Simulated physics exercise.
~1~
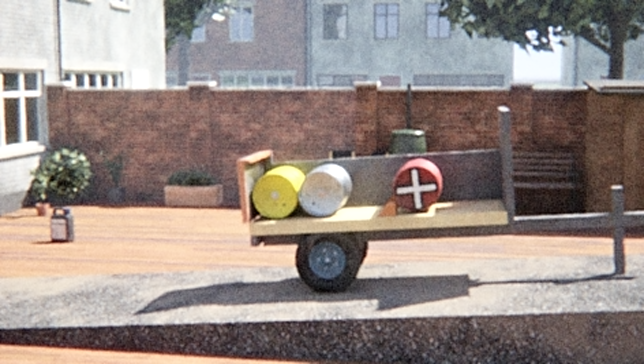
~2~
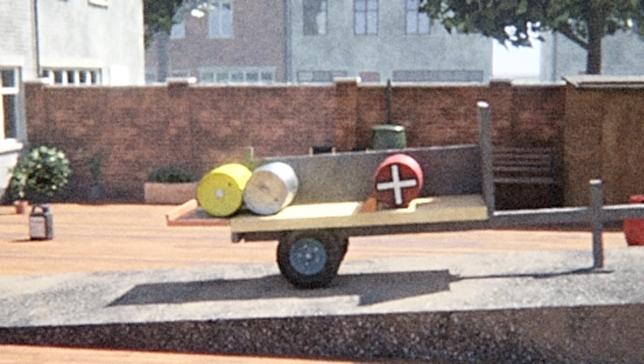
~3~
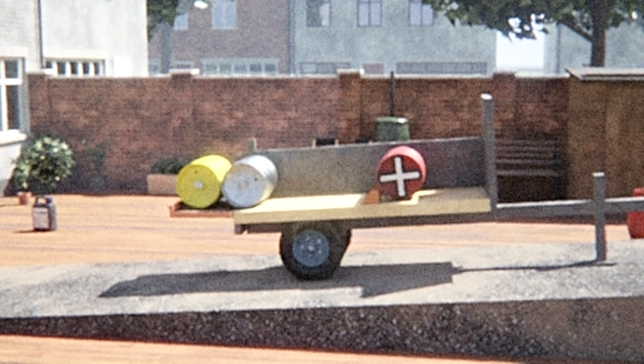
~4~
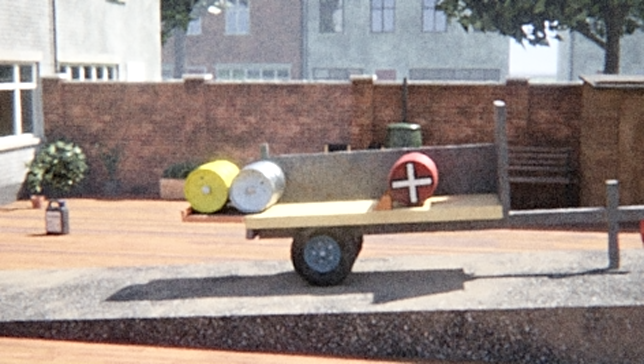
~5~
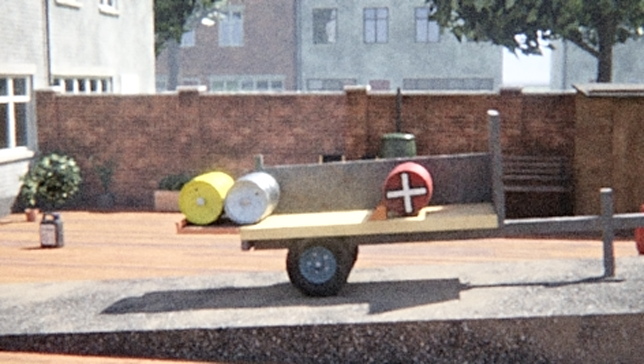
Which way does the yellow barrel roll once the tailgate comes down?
It rolls to the left, onto the lowered tailgate, and comes to rest there.
